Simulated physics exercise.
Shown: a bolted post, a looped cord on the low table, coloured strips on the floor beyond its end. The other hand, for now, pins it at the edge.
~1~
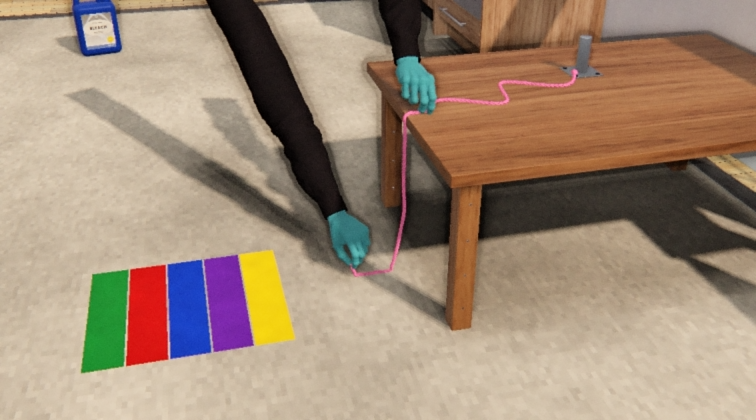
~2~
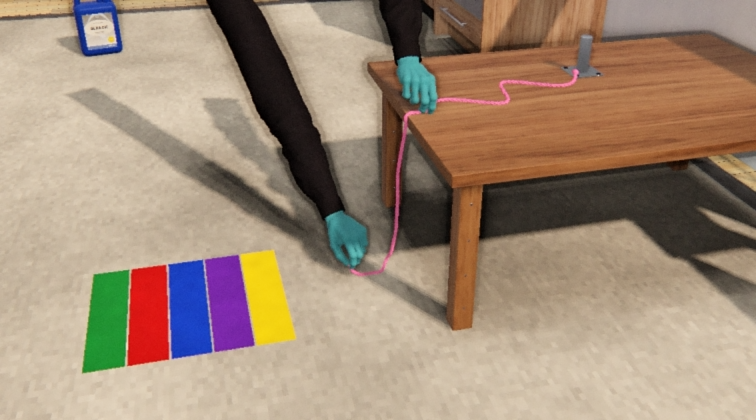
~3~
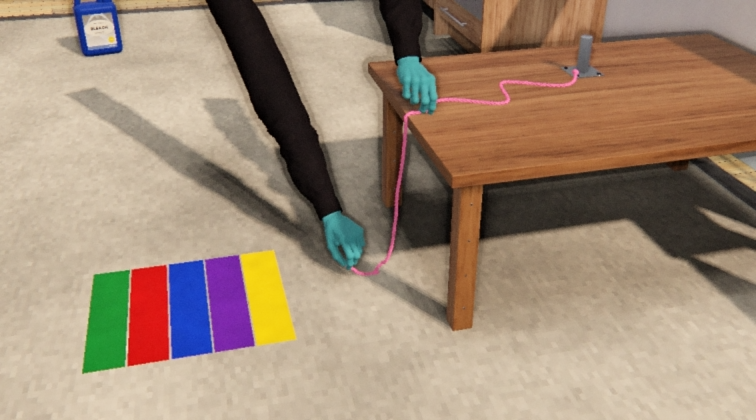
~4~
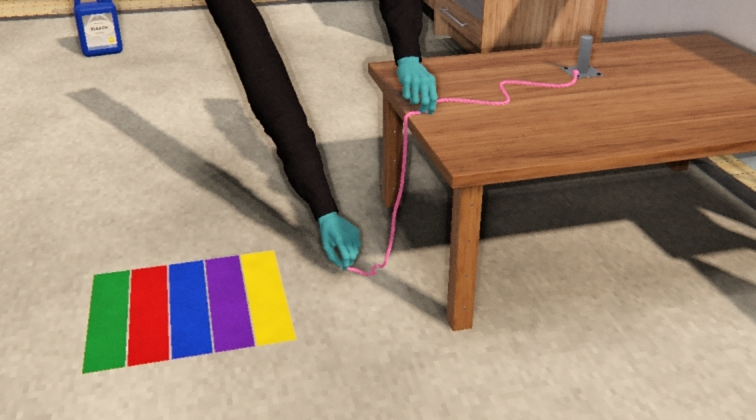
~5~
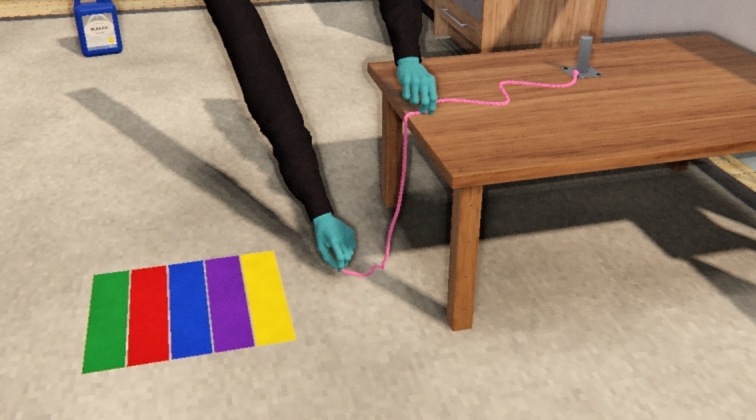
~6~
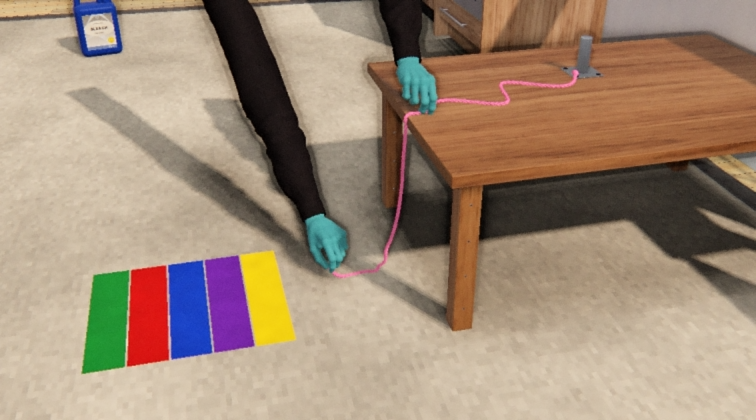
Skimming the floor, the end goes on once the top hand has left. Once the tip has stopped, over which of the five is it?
Over the red strip.
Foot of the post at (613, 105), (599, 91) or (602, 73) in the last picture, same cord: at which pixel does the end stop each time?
First close to (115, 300), next close to (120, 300), last close to (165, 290).
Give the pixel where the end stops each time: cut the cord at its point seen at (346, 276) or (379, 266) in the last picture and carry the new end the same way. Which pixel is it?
In order, roughly (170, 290) and (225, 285).
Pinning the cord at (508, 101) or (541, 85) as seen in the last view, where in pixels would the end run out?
First try at (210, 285), second at (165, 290).
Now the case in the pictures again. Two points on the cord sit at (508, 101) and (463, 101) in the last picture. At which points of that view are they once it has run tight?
(448, 100) and (405, 110), roughly.
Soon after, end near (224, 283); over purple.
After that, end near (173, 291); over blue.
At the stop, end near (141, 295); over red. Over red.
